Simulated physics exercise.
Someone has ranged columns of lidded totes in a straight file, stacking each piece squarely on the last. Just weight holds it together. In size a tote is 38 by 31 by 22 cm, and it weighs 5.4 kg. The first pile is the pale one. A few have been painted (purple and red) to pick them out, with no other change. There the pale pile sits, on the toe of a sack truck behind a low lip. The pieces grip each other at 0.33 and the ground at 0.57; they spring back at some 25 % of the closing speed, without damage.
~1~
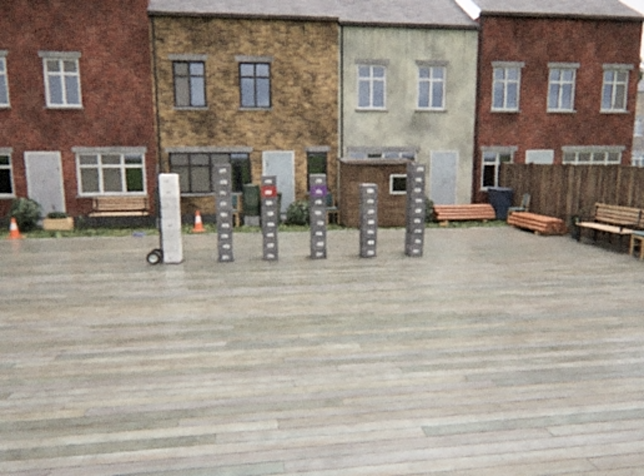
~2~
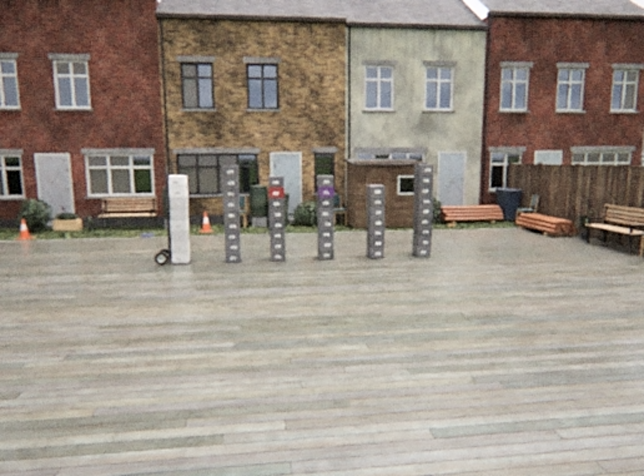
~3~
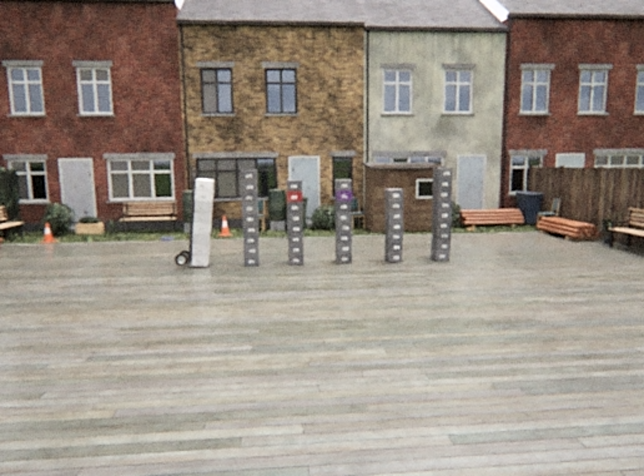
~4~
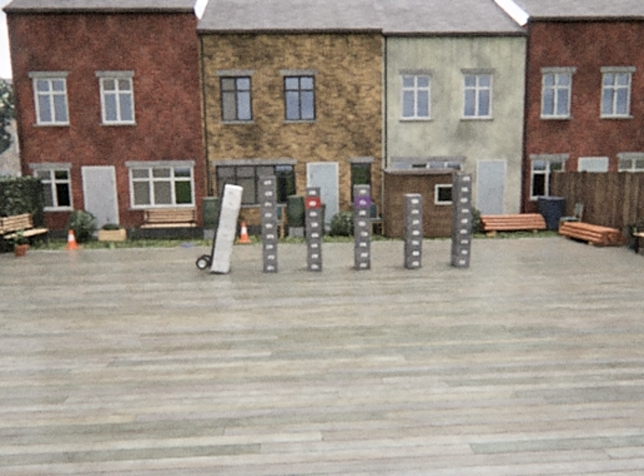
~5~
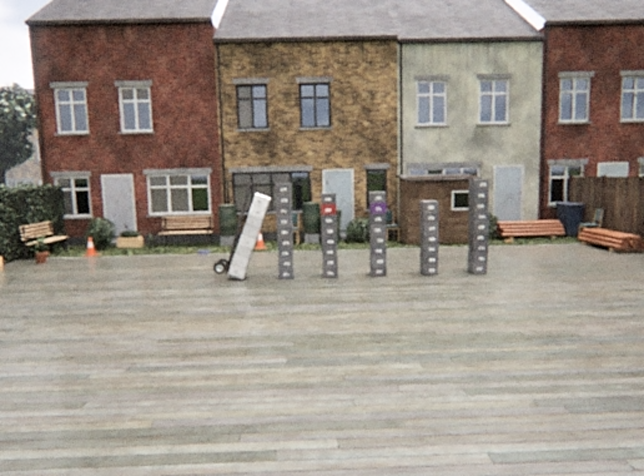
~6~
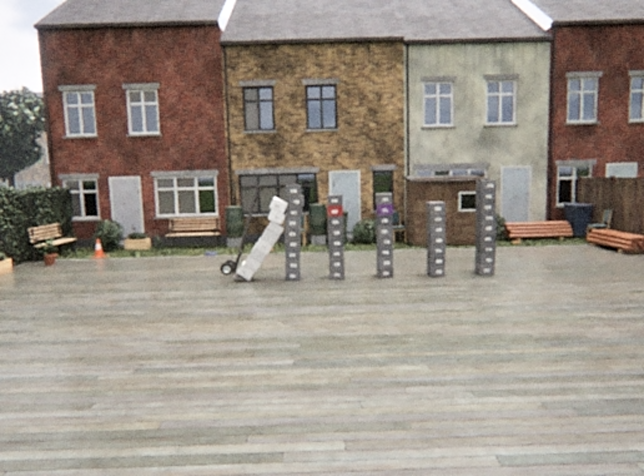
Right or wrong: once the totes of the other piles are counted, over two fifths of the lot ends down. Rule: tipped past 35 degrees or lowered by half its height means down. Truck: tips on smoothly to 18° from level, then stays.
Right.
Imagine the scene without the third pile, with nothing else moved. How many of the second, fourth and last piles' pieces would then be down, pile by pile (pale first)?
Pile by pile: Second 8, fourth 7, last 8.
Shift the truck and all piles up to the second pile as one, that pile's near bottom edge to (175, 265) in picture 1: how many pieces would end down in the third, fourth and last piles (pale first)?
In that case third pile 7, fourth pile 7, last pile 8.
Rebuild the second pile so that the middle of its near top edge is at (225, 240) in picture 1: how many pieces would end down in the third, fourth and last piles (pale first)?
Counts down - third: 0; fourth: 0; last: 0.
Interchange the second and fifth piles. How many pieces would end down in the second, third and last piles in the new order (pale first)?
Count of fallen pieces - second: 6; third: 7; last: 8.
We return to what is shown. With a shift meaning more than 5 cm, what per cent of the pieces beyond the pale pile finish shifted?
90 %.
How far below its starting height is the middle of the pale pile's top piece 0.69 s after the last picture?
I'd put it at close to 50 cm below where it started.
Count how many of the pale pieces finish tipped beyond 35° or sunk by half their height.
That happens to 8 of them.
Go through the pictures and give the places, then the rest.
In the first picture (each place is the centre of the face we see best; the camera pans a little), truck frame (157, 186) 0° forward; red tote (269, 192); purple tote (319, 191); the others all in place.
Truck frame (167, 186) 1° forward; red tote (277, 193), in the second picture.
Truck frame (193, 189) 6° forward, top of the pale pile leaning 6°; red tote (295, 197); the others all in place, in the third picture.
Truck frame (221, 195) 12° forward, top of the pale pile leaning 12°; red tote (313, 203); the others all in place, in the fourth picture.
Truck frame (244, 202) 17° forward, top of the pale pile leaning 21°; red tote (329, 210); the others all in place, in the fifth picture.
Truck frame (253, 204) 18° forward, top of the pale pile leaning 27°; red tote (336, 211); purple tote (386, 210); 5 have shifted, in the sixth picture.
Then, 0.69 s later than the last frame, 8 of the pale pile down; 1 of the 41 other totes down; red tote moved 14 cm.
Then, 1.45 s later than the last frame, 8 of the pale pile down; 15 of the 41 other totes down; red tote tilted 26°, 28 cm lower; purple tote tilted 16°, 7 cm lower.
Then, 2.89 s later than the last frame, 8 of the pale pile down; 36 of the 41 other totes down; purple tote tilted 50°, 76 cm lower; red tote tilted 34°, 76 cm lower.
When it is over, 8 of the pale pile down; 36 of the 41 other totes down; purple tote tilted 57°, 93 cm lower; red tote tilted 34°, 76 cm lower. That is 88 per cent. In pixels of the last frame, middles, purple tote near (482, 252), red tote near (406, 245).
